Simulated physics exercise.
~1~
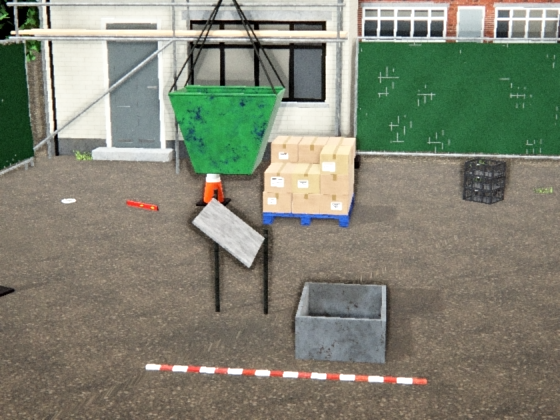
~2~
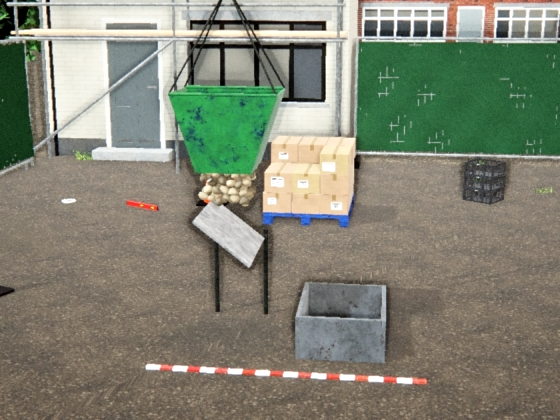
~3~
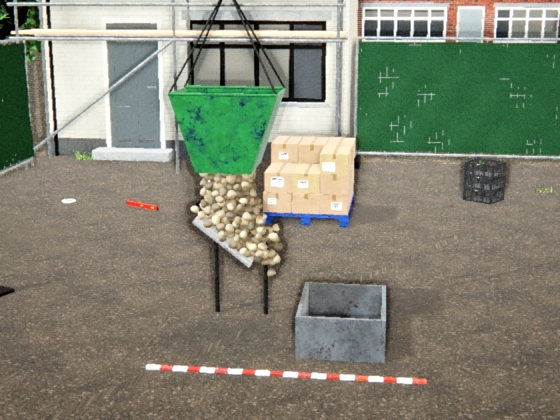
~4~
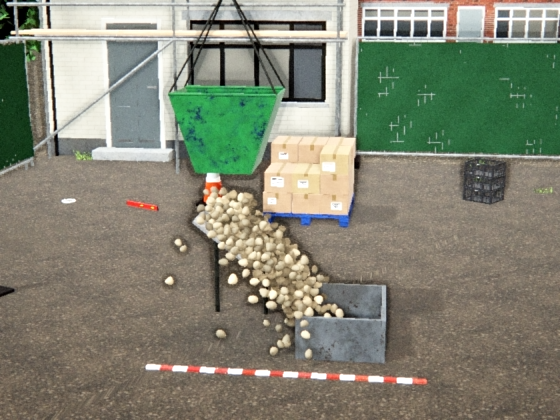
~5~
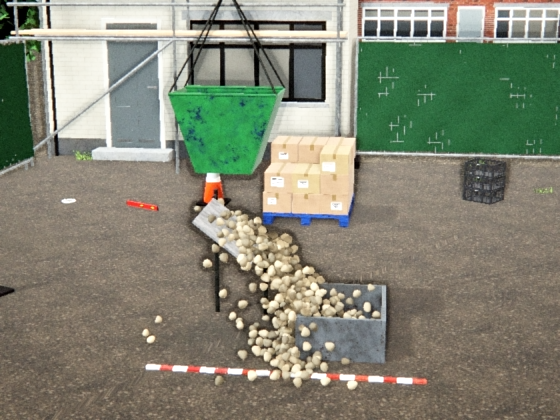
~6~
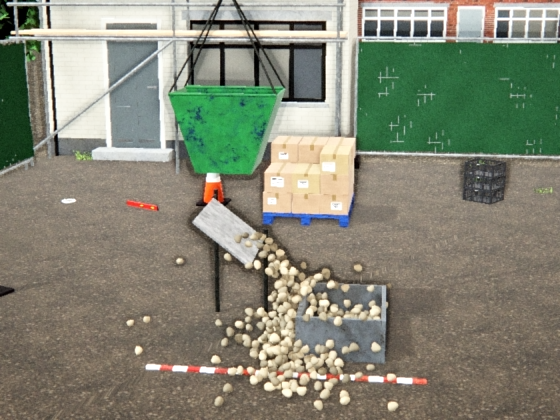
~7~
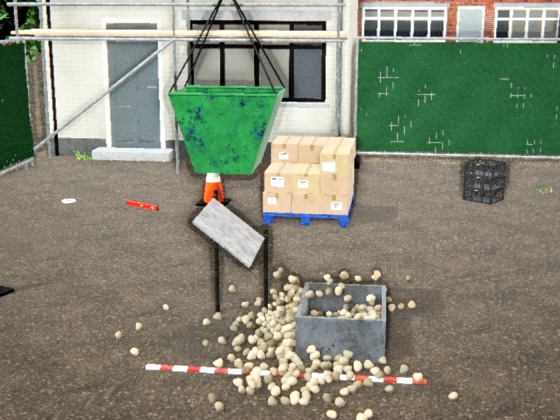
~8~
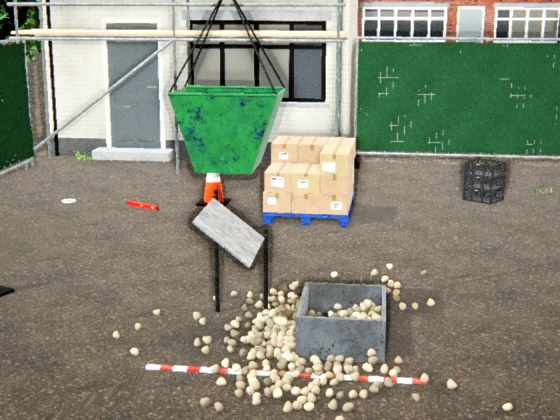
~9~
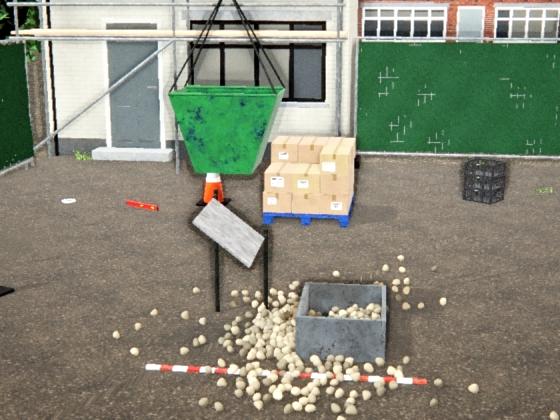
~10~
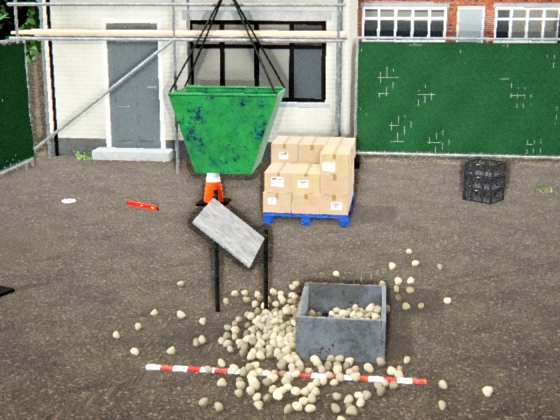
In a paved yard, rounded cobbles drop from a hanging green skip onto a sloping steel slide and tumble right toward an open grey bin. Some land inside, while many pile up to its left and others scatter around it, coming to rest across the ground.
